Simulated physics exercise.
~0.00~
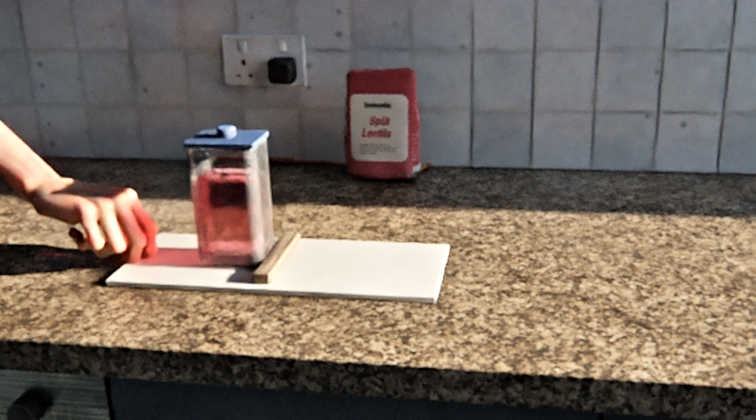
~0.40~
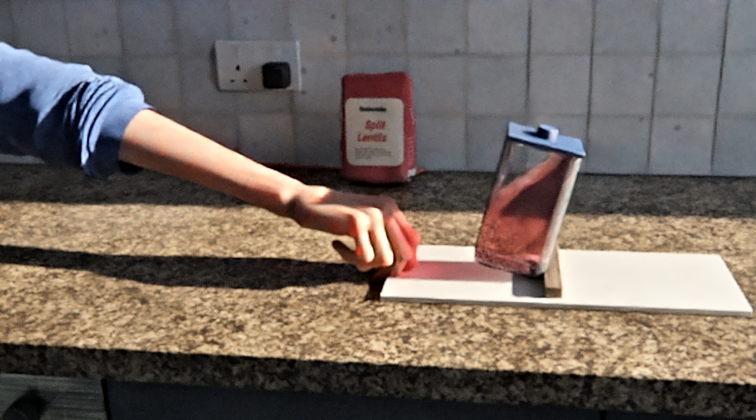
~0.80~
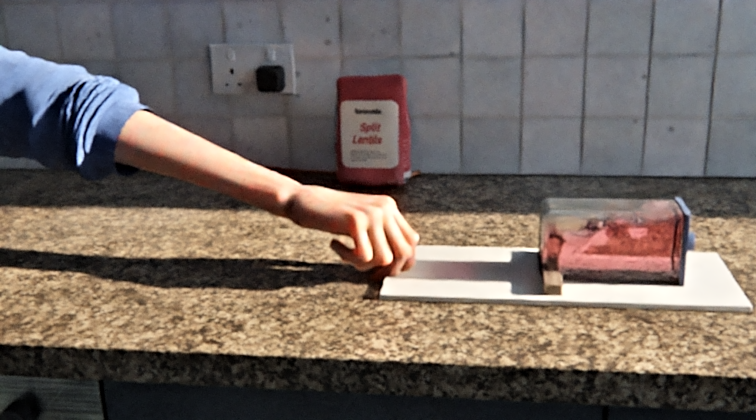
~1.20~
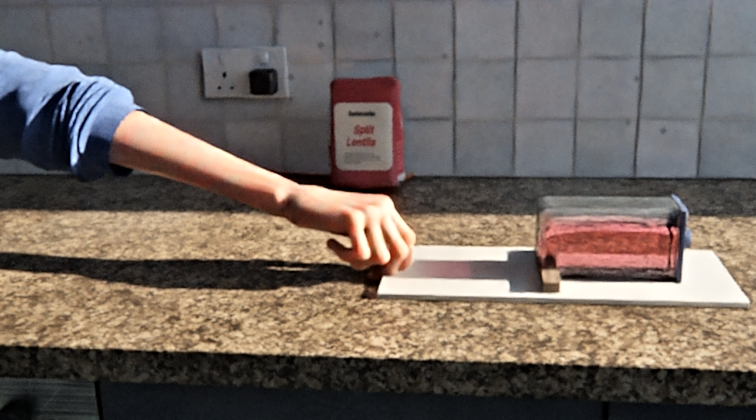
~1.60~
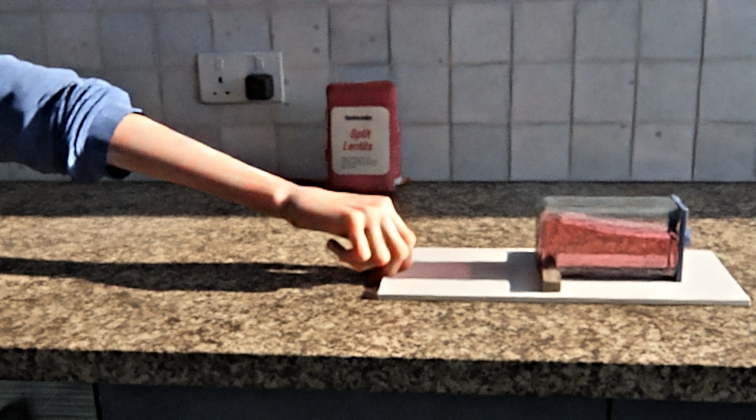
A hand sliding a white board right along a speckled worktop, then stopping as a clear lidded canister topples onto its side.
